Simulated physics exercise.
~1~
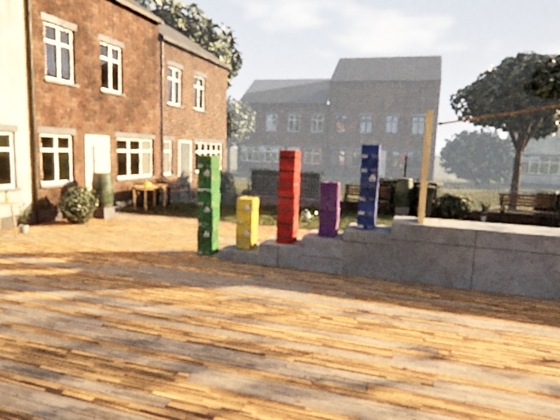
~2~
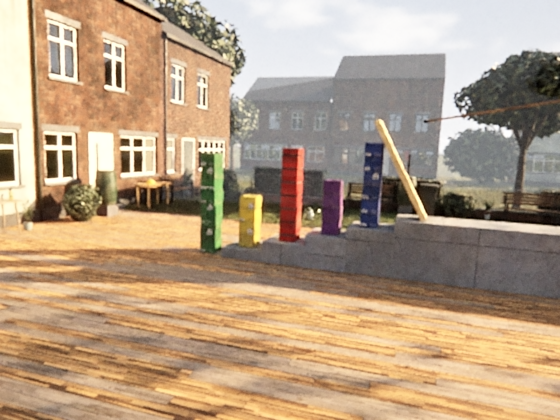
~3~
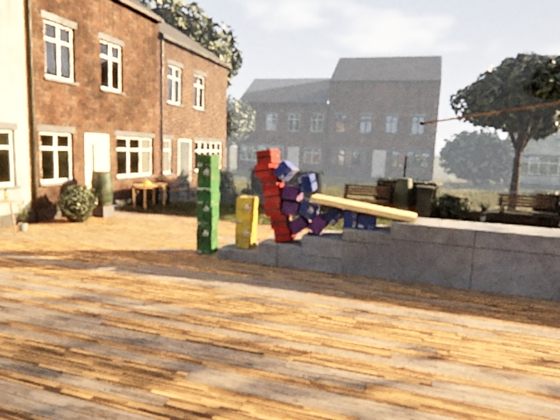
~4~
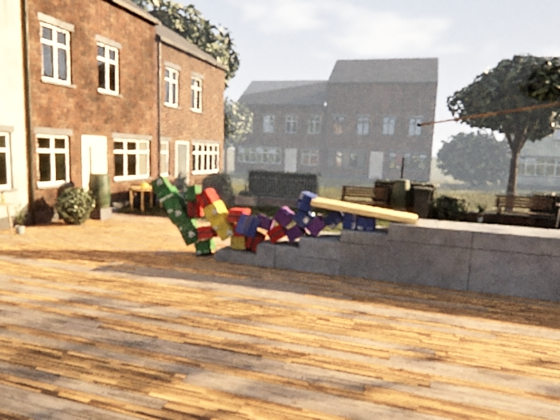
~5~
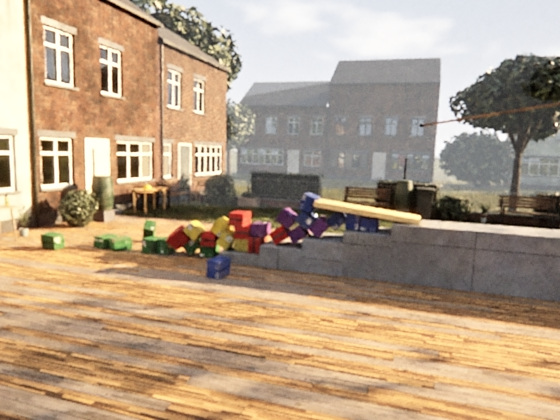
On a sunny wooden terrace beside brick houses, a pale board tipped left onto a row of coloured box stacks, knocking over the blue and purple, then the red, yellow and green, until all five lay in a jumbled heap with boxes scattered leftward.
